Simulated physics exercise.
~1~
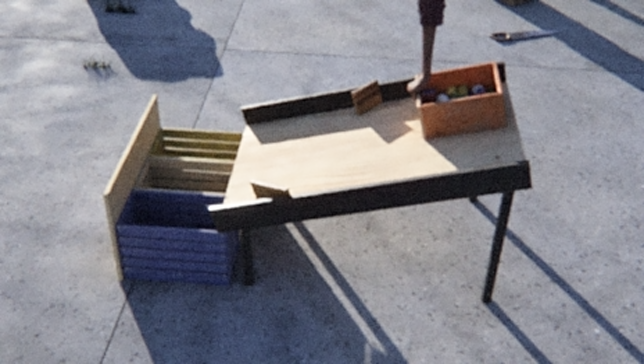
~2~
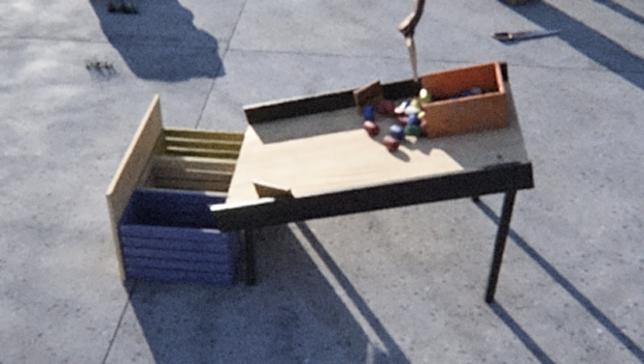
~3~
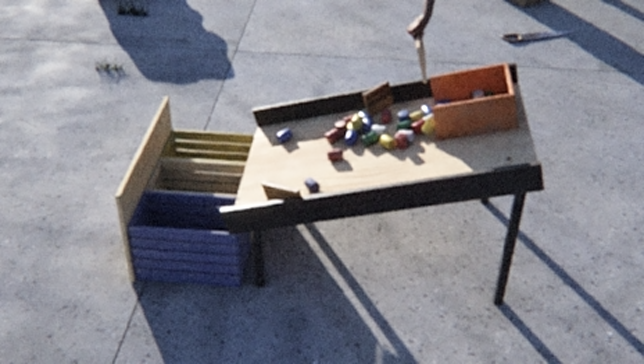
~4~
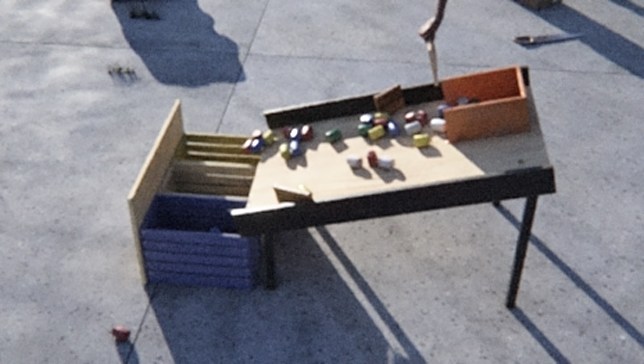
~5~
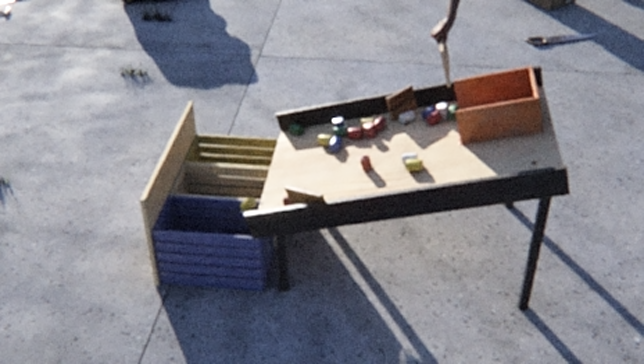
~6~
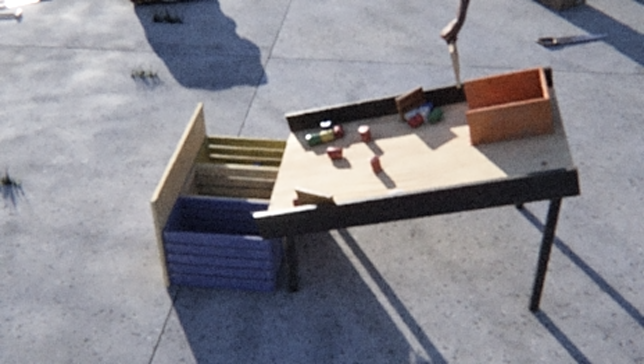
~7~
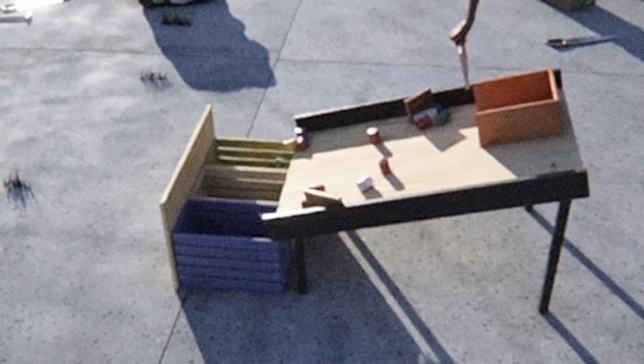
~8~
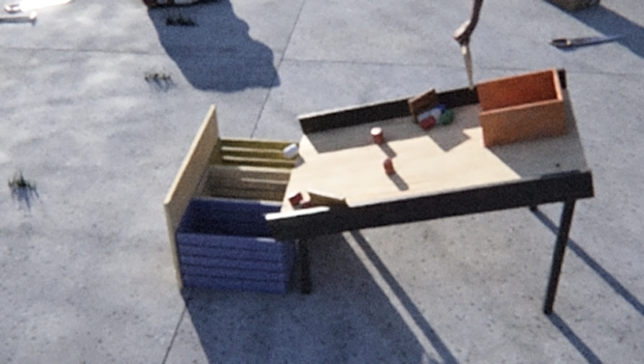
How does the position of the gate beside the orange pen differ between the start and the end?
At the start the gate is down at the left side of the orange pen, and at the end it is held raised above the table, clear of the jars.
We see a hand lift a thin gate beside an orange pen on a tilted table, and small colourful jars spill leftward past angled boards towards three containers. One lands on the ground, and a few jars remain scattered on the slope at the end.
